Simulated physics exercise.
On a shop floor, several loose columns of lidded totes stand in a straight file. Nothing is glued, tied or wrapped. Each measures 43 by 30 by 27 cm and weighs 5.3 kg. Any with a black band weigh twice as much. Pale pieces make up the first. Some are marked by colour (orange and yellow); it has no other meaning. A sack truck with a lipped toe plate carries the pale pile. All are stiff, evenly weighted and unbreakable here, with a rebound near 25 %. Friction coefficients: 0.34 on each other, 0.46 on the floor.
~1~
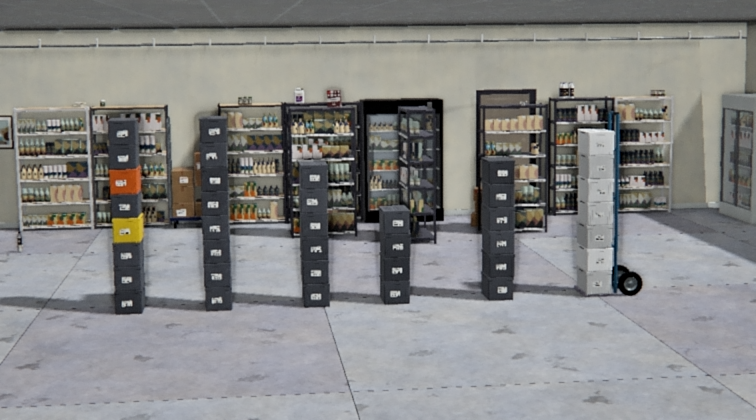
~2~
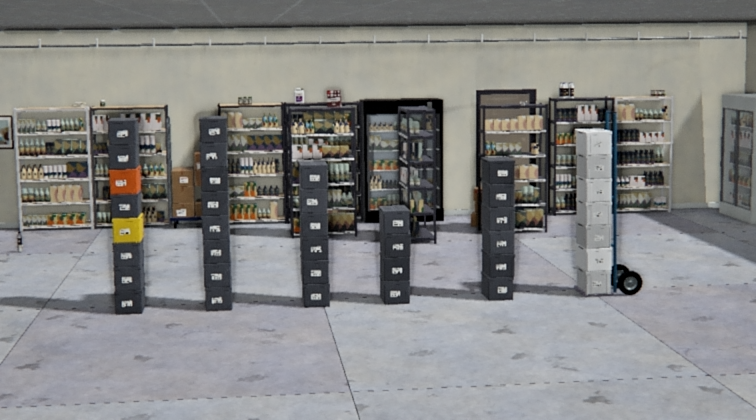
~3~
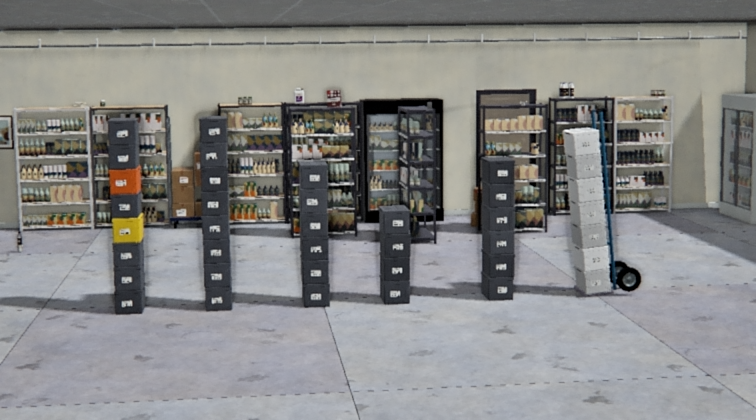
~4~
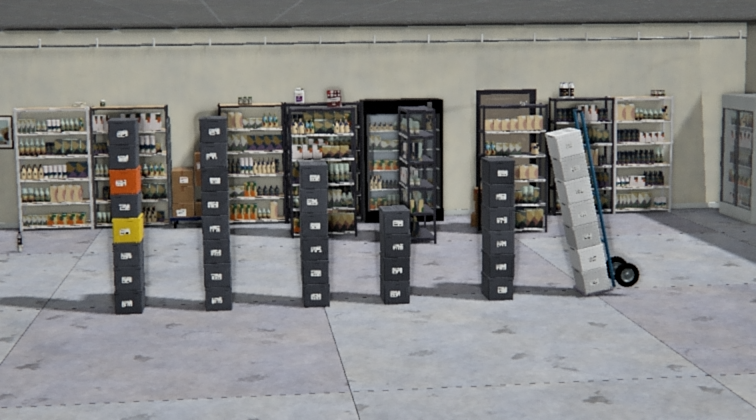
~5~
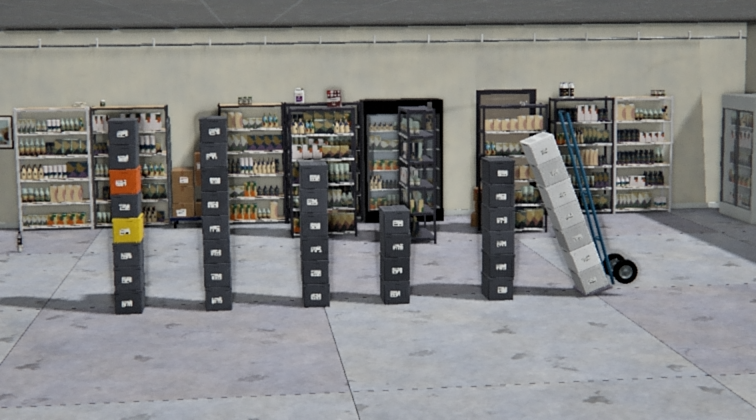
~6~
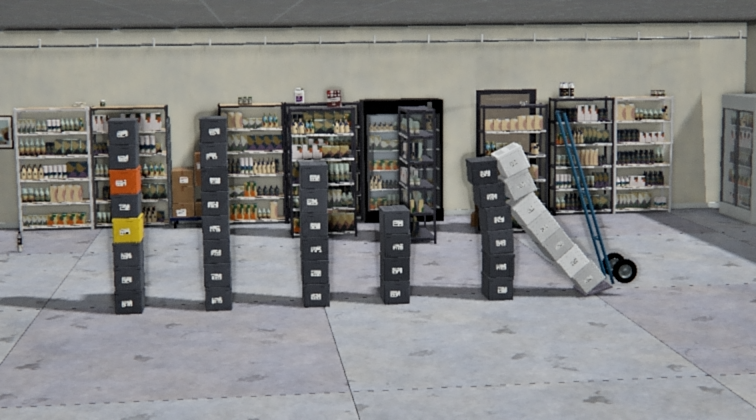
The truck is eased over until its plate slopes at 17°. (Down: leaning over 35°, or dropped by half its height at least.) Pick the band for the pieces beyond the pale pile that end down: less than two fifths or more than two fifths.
The part is more than two fifths.
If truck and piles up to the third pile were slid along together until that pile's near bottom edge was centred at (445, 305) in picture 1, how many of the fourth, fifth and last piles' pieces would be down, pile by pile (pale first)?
In that case fourth 0, fifth 0, last 0.
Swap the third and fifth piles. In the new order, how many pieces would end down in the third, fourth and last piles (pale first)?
Then third 7, fourth 6, last 8.
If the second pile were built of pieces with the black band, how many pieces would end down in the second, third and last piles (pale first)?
Then second 6, third 3, last 0.
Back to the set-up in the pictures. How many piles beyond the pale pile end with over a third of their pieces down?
The count is 5.
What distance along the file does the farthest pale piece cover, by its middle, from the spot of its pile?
About 220 cm.
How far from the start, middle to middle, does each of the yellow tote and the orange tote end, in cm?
Moved: Yellow 110, orange 220.
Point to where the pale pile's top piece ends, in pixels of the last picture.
Near (408, 265).
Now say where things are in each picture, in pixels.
In the first picture (pixels give the middle of a visible side), truck frame (617, 150) 0° forward; orange tote (123, 182); yellow tote (126, 231); none of the others has stirred.
The second picture shows truck frame (615, 150) 1° forward; orange tote (123, 182).
The third picture shows truck frame (604, 148) 5° forward, top of the pale pile leaning 6°; orange tote (123, 182); none of the others has stirred.
The fourth picture shows truck frame (588, 147) 12° forward, top of the pale pile leaning 12°; orange tote (123, 182); none of the others has stirred.
The fifth picture shows truck frame (576, 148) 16° forward, top of the pale pile leaning 21°; orange tote (123, 182); none of the others has stirred.
The sixth picture shows truck frame (574, 148) 17° forward, top of the pale pile leaning 26°; orange tote (123, 182); yellow tote (126, 231); steepest lean 4°, the tote at (493, 196); movement in 4 of them.
Then, 0.76 s past the last view, 7 of the pale pile down; 6 of the 32 other totes down.
Then, 4.12 s past the last view, 7 of the pale pile down; 22 of the 32 other totes down; orange tote 32° from how it stood; yellow tote 31° from how it stood.
In the end, 7 of the pale pile down; 27 of the 32 other totes down; yellow tote on its side; orange tote on its side. That is 84 per cent. From the last view, middles, yellow tote near (64, 300).
